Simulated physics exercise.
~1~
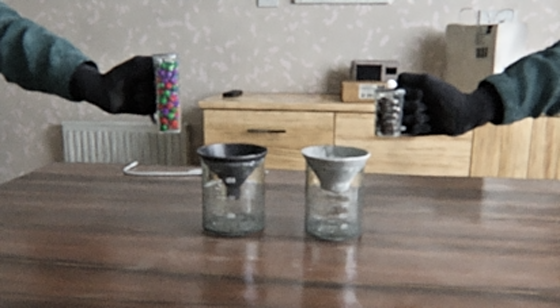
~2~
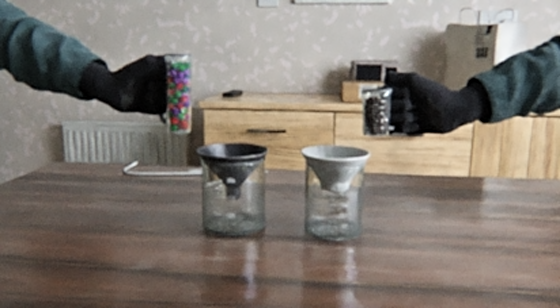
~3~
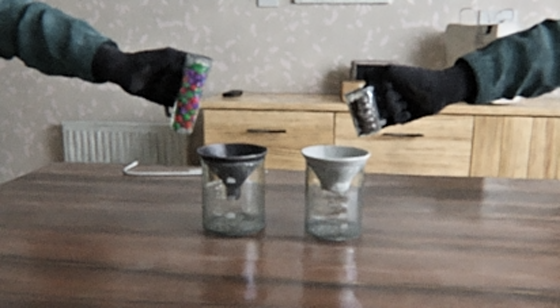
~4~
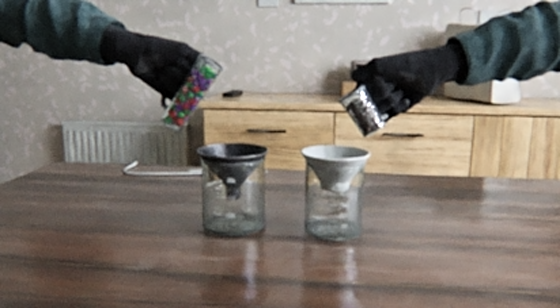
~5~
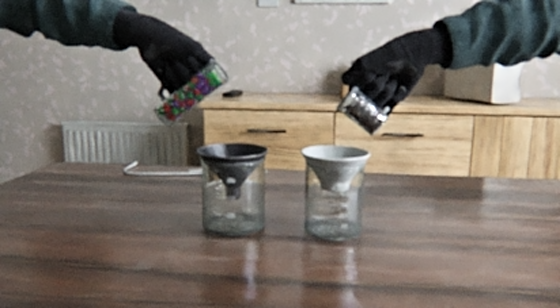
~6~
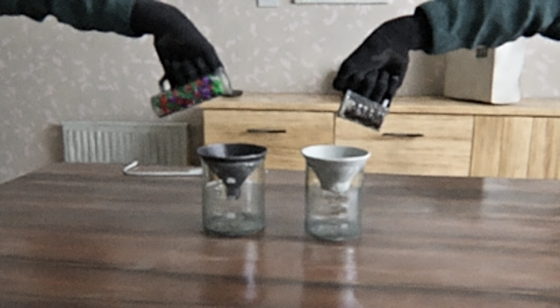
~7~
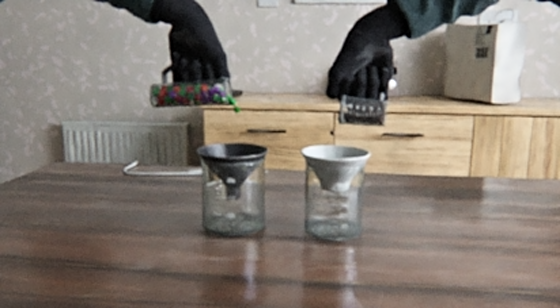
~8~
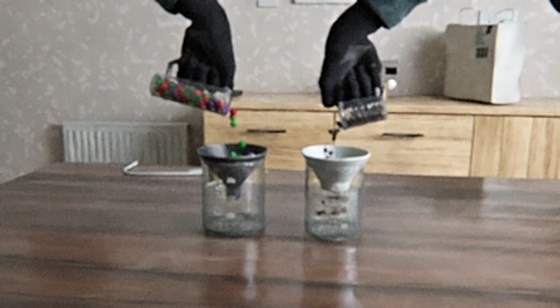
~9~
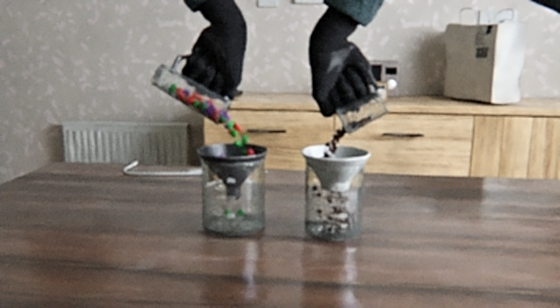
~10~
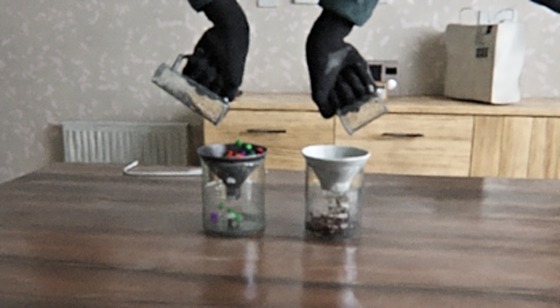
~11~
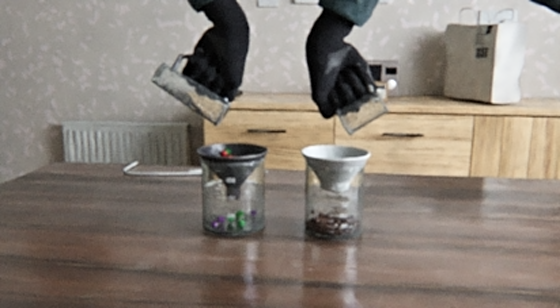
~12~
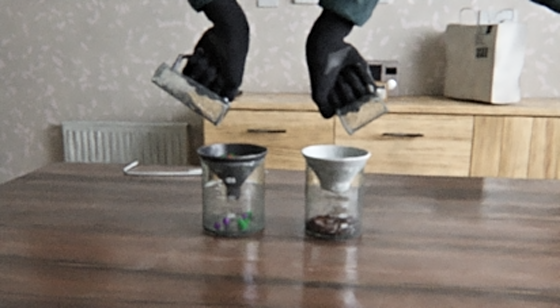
On a wooden table, gloved hands tip beads into funnels; the left clogs, the right empties.
